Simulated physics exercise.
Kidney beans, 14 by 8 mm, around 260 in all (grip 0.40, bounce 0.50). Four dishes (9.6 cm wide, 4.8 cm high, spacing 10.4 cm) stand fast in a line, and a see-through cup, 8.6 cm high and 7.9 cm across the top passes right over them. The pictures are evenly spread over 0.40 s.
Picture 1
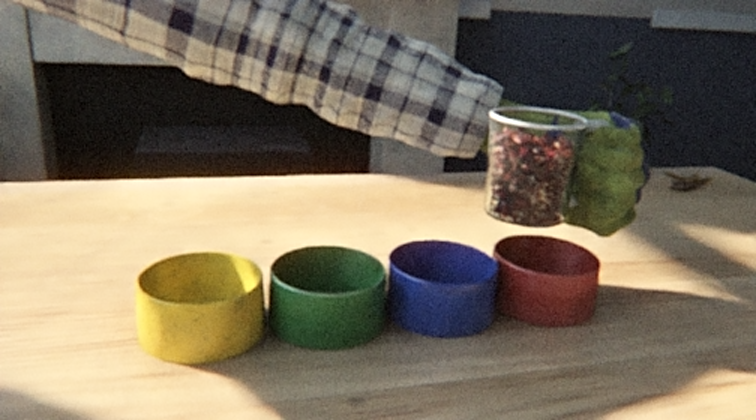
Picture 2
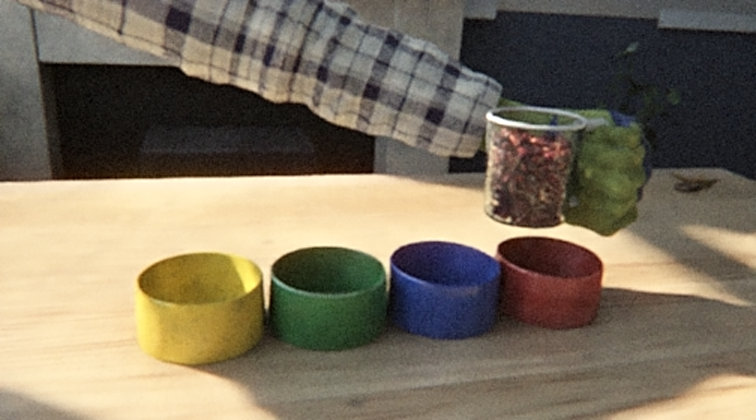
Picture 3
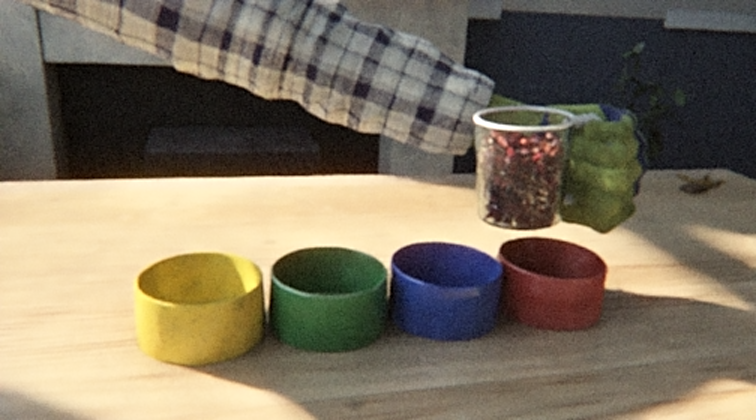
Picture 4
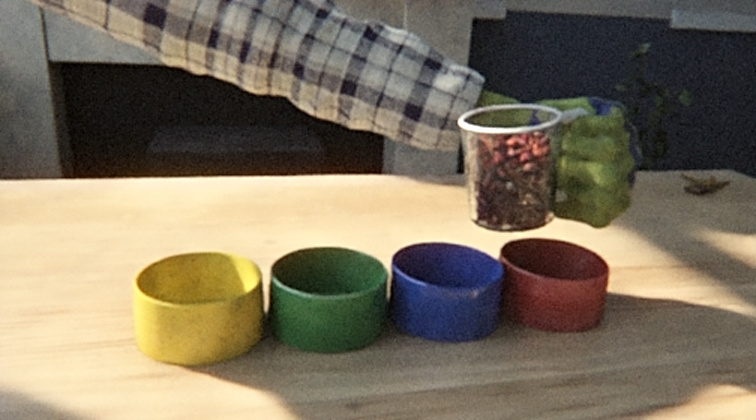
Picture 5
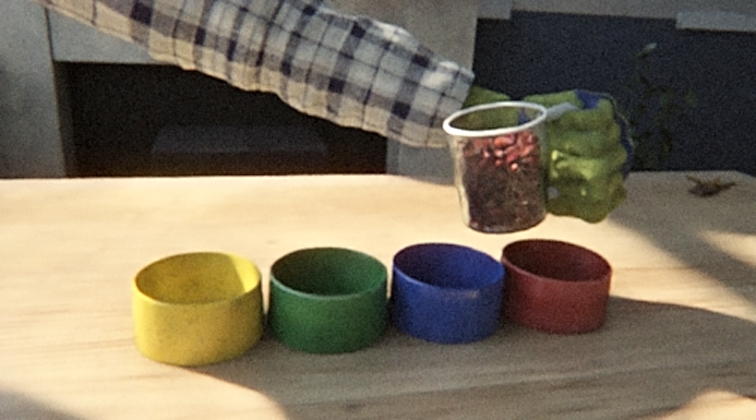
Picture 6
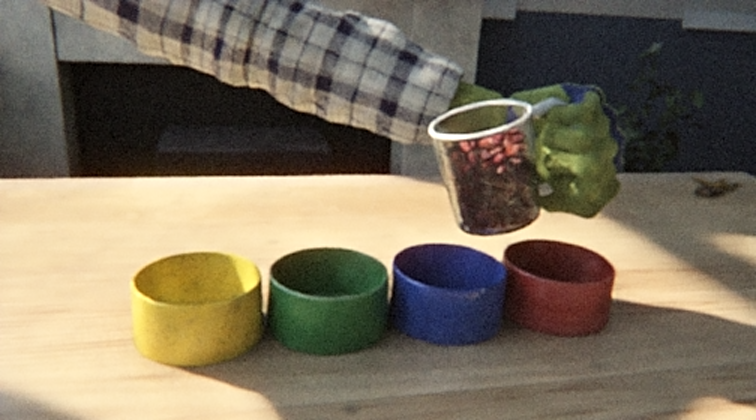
We see a gloved hand holding a clear cup of dark reddish pieces above a row of yellow, green, blue and red dishes on a table; the hand moves the cup slightly left while gradually tilting it leftward.
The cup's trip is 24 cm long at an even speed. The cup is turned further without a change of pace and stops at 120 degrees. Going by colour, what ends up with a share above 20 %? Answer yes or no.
Red no, blue no, green no, yellow yes, counter no.
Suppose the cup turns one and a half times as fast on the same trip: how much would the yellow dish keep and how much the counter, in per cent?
In that case yellow 90; counter 0.
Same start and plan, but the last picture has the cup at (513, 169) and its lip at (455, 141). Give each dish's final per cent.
Red 0; blue 0; green 90; yellow 0.
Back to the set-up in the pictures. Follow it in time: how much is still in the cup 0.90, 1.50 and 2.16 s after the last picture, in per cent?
In turn: 100, 85, 0.
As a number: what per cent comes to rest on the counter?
About 0 per cent.
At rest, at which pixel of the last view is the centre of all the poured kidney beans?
At about (195, 300).
Then, 0.90 s after the last picture, tilt 65 degrees; cup holds 100 %.
Then, 1.50 s after the last picture, tilt 97 degrees; cup holds 85 %, yellow 10 %.
Then, 2.16 s after the last picture, tilt 120 degrees; cup holds 0 %, yellow 100 %.
In the end, red 0 %, blue 0 %, green 0 %, yellow 100 %, counter 0 %.
